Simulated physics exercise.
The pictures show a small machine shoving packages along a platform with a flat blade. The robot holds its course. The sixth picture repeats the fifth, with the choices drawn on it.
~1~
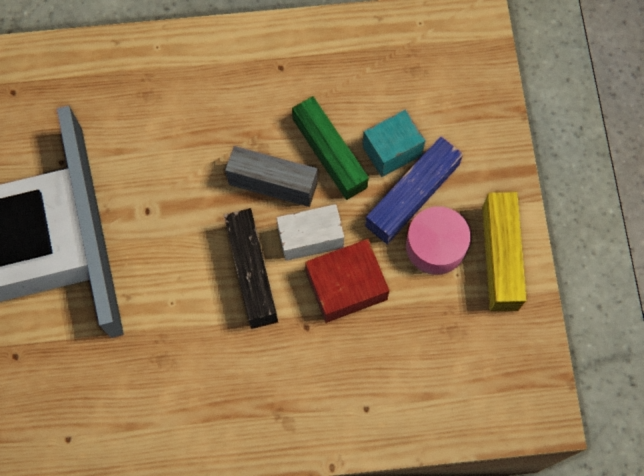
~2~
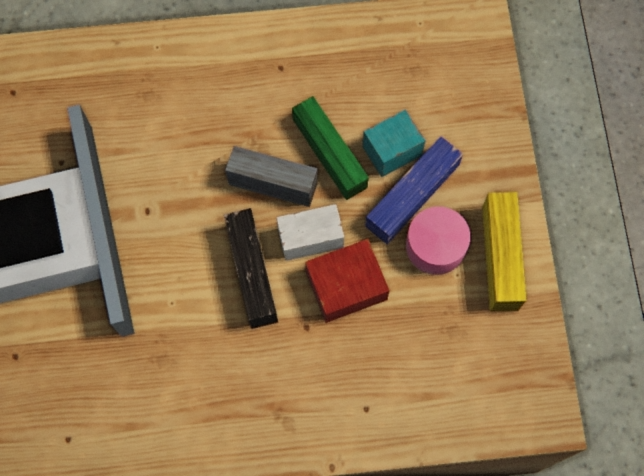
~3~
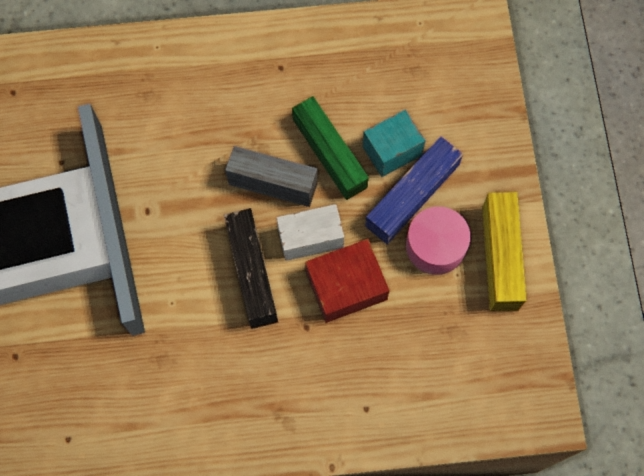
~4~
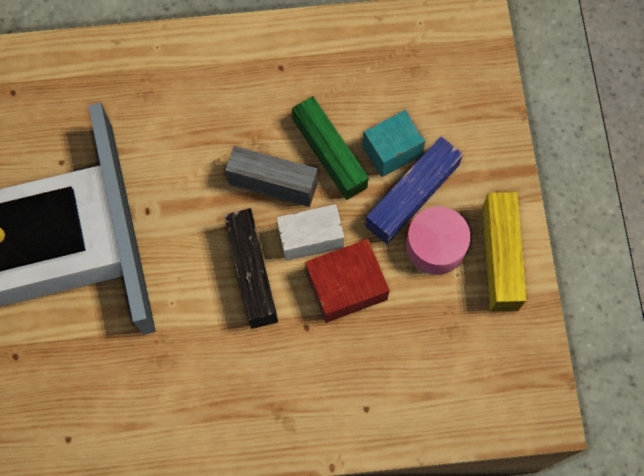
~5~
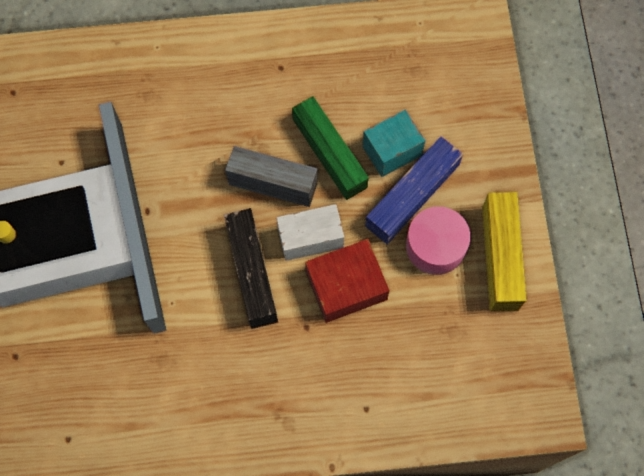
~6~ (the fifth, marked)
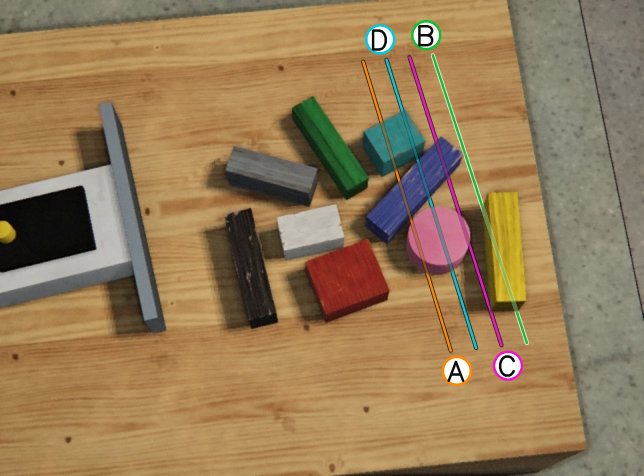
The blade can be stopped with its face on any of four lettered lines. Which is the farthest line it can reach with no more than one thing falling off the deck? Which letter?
Stop at A.
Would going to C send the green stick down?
No.
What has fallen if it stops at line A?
It is the yellow stick.
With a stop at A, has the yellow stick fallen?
Yes.
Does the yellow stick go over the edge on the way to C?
Yes.
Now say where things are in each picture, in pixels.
Turquoise crate (393, 143); black bar (251, 268); white crate (310, 233), in the first picture.
Robot (16, 229); green stick (330, 148), in the second picture.
Robot (27, 228); yellow stick (503, 252), in the third picture.
Robot (38, 227); red crate (347, 281), in the fourth picture.
Robot (49, 226); turquoise crate (393, 143); black bar (251, 268); white crate (310, 233), in the fifth picture.
On the marked copy, A at (405, 199); B at (478, 192); C at (454, 195); D at (429, 197).
Following A. Soon after the start, robot (150, 216); black bar (266, 267); yellow stick (503, 252).
Later, robot (249, 206); yellow stick (518, 254); pink canister (473, 244).
In the end, robot (327, 199); yellow stick over the edge; pink canister (547, 231); one fallen.
As for the rest, B drops five; C drops three; D drops two.
